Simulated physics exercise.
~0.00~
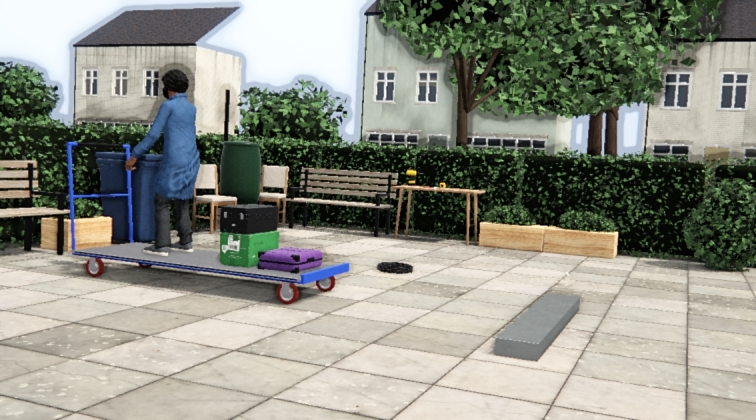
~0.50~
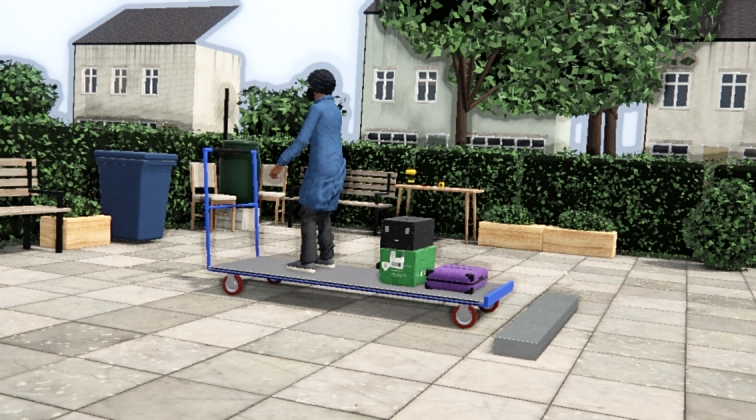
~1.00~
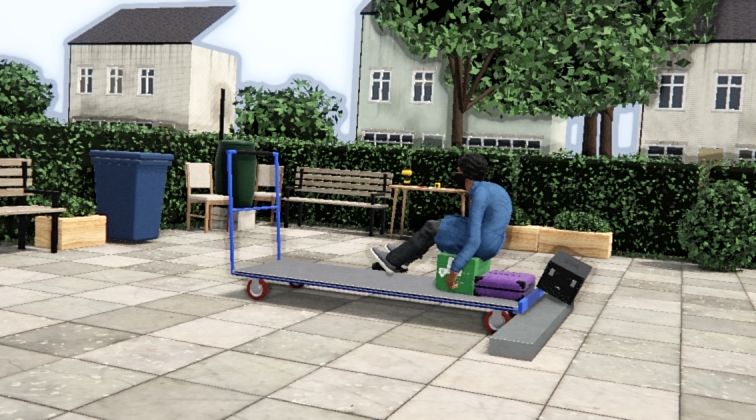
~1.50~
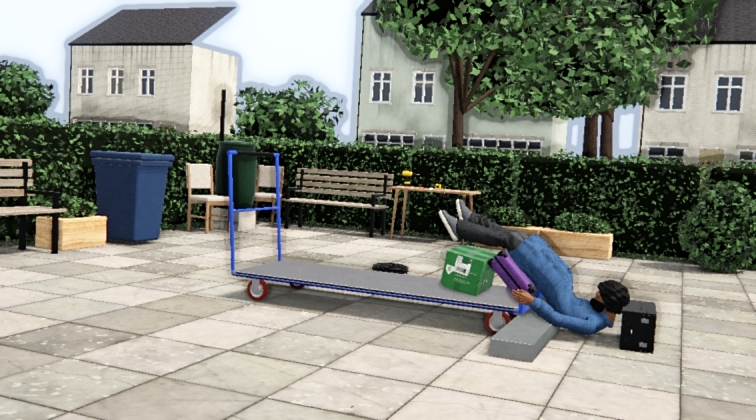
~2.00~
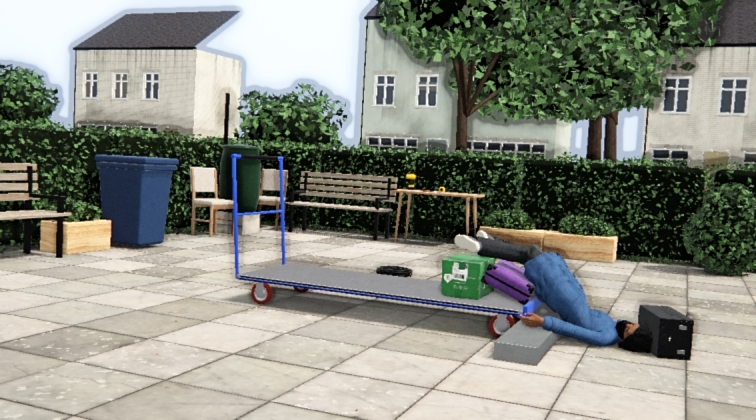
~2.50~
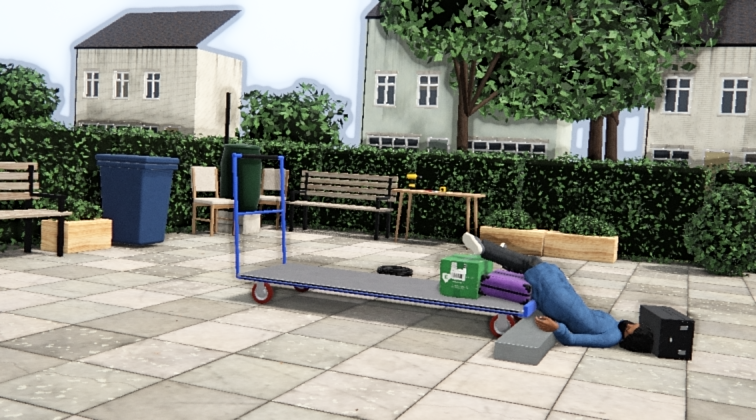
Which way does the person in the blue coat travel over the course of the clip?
The person travels to the right, first riding on the trolley and then tumbling over its front end.
